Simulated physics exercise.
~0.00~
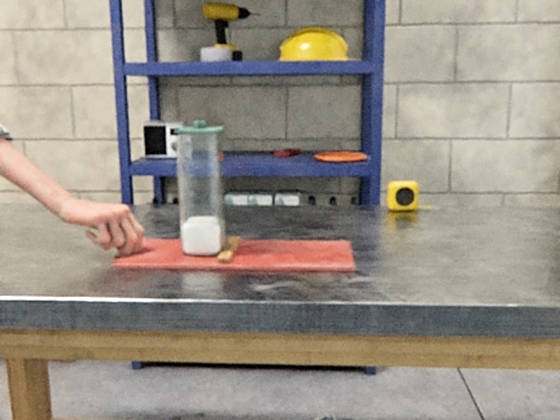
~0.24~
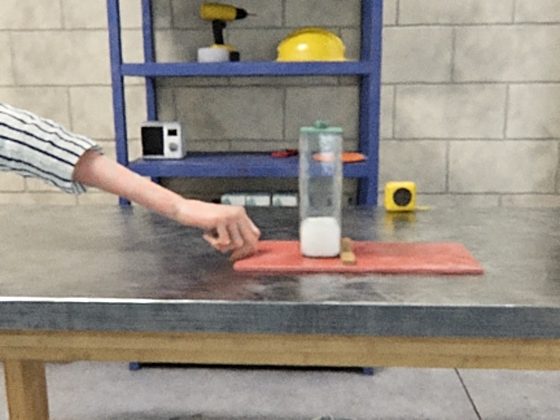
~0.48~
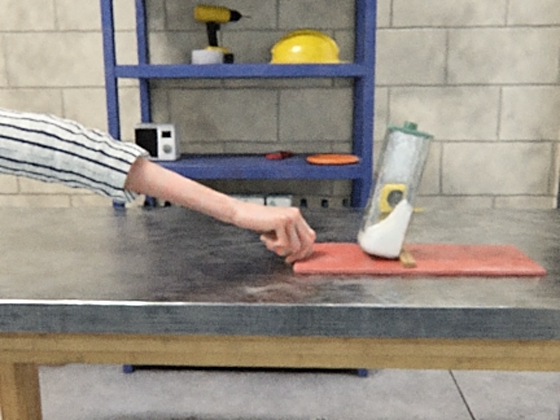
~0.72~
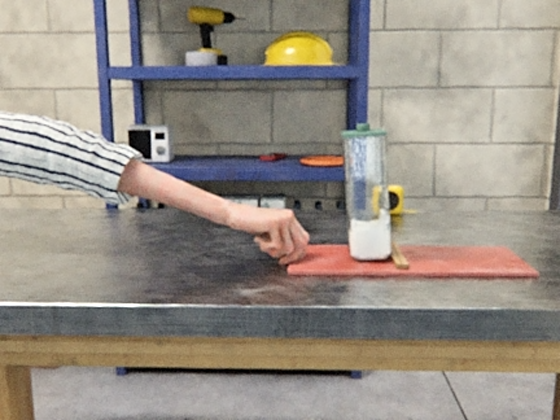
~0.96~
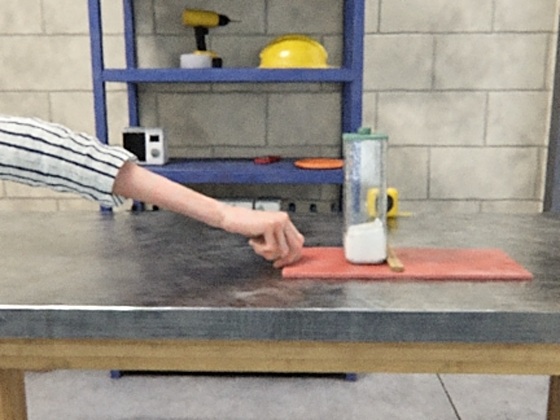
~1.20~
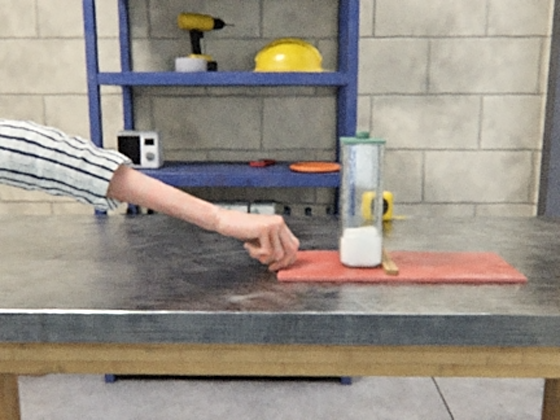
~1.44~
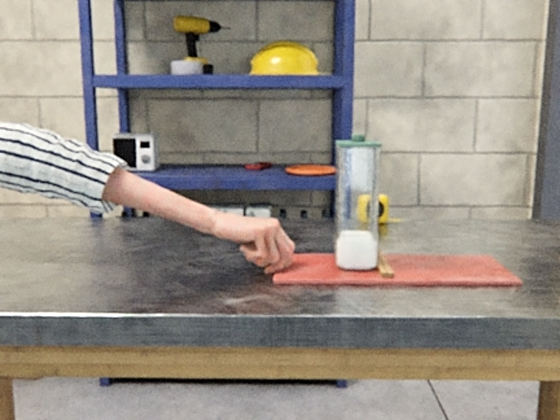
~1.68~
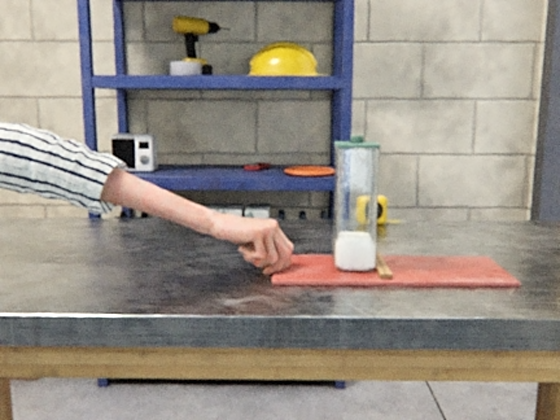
In this clip, a hand slides a red board rightward across a dark tabletop, carrying a clear, green-capped bottle partly filled with white liquid; as the board stops, the bottle tips to the right over a low batten, then rocks back and stays upright.
